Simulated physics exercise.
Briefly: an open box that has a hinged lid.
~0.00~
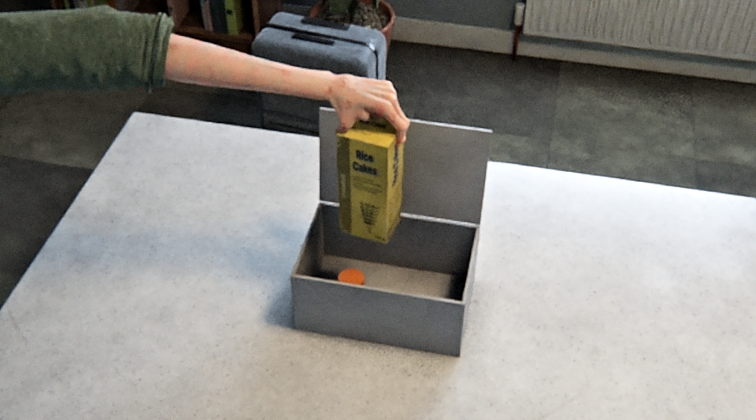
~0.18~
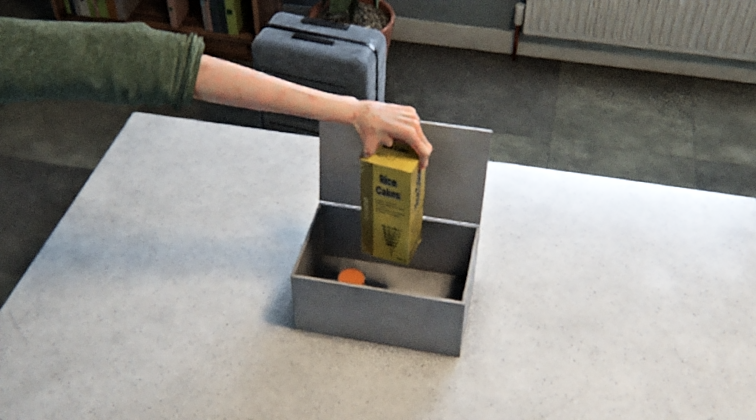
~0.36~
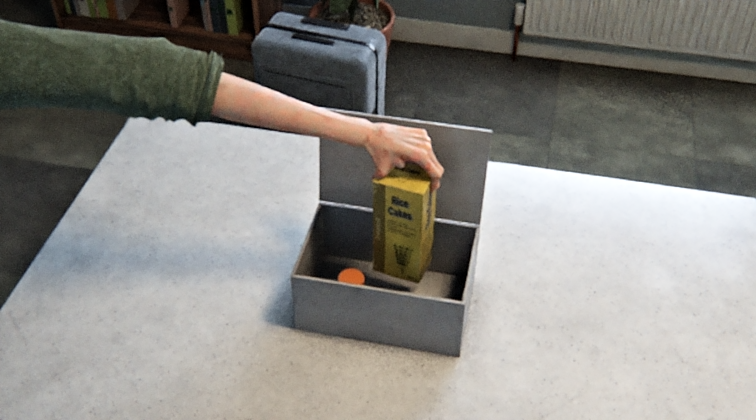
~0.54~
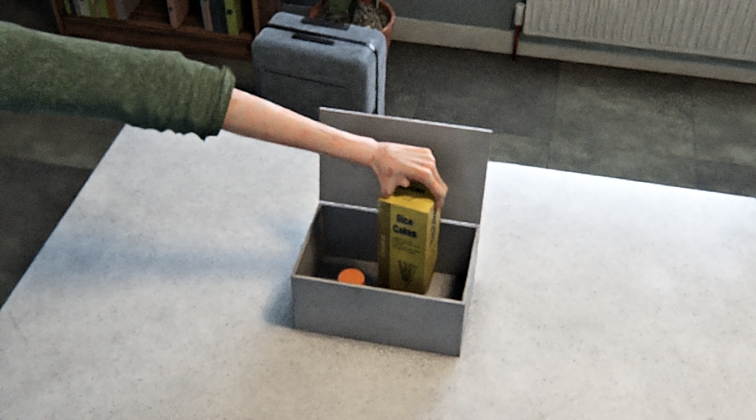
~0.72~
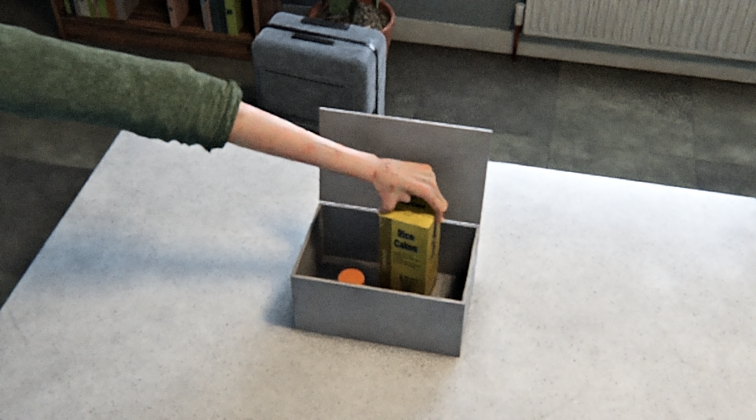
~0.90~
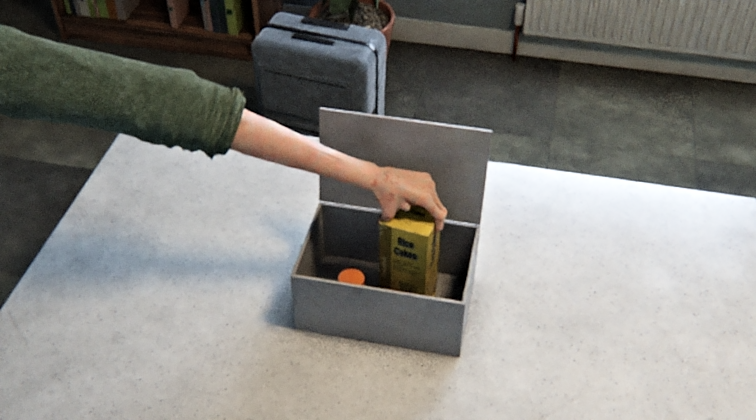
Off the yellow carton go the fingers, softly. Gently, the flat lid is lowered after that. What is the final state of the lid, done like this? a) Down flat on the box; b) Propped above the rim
b, propped above the rim.
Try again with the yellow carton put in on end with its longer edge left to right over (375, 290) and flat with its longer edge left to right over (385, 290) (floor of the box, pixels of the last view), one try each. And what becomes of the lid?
First time it won't go down, and next time it drops into place.
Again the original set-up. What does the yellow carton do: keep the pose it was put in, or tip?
In the end, it keeps its orientation.
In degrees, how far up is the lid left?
Angle above rim: About 65°.
Around 2.20 s, lid 82° above the rim.
Around 2.50 s, lid 63° above the rim.
Finally (6.5 s), lid 63° above the rim; both still in place. Final places as the last picture's camera would see them, yellow carton near (409, 260).
